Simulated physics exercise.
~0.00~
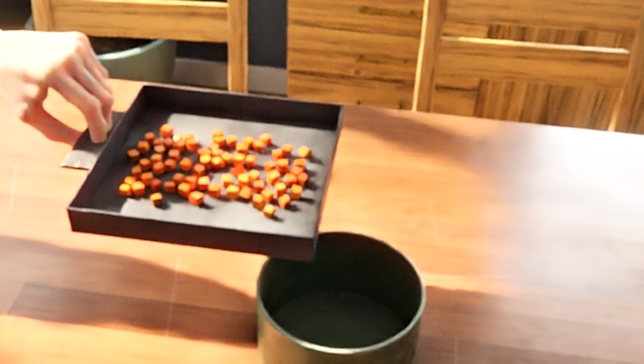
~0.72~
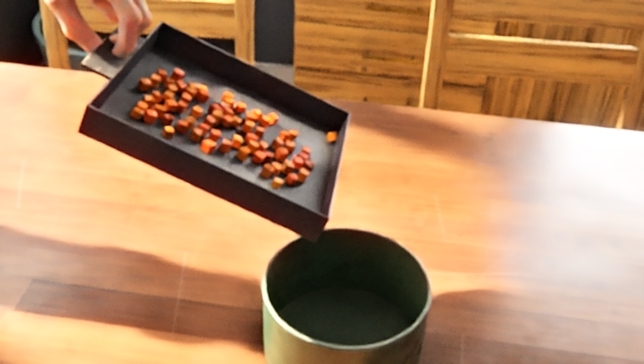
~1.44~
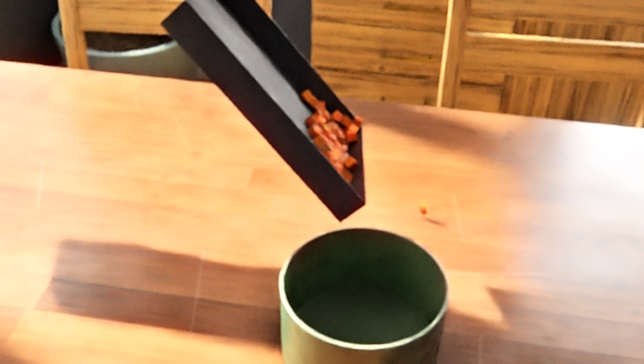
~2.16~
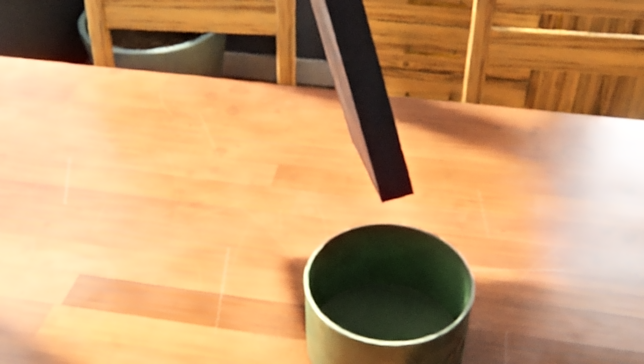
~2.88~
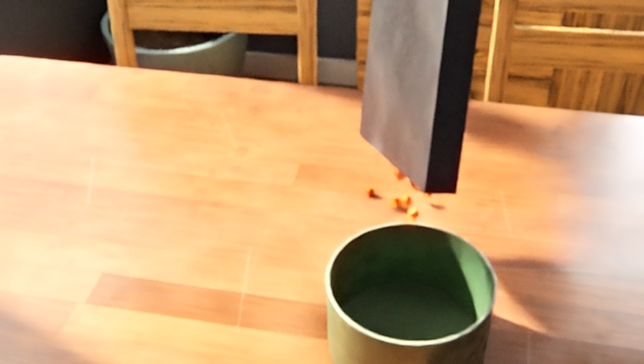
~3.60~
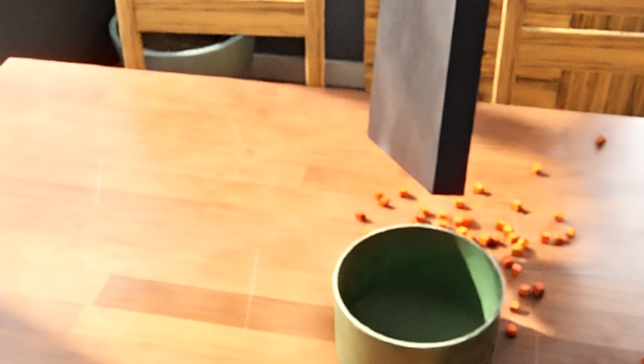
A dark tray of small orange cubes, held by a hand, was lifted and tipped steeply over a green pot on a wooden table, but the cubes tumbled out behind it and ended up scattered across the tabletop behind and to the right.
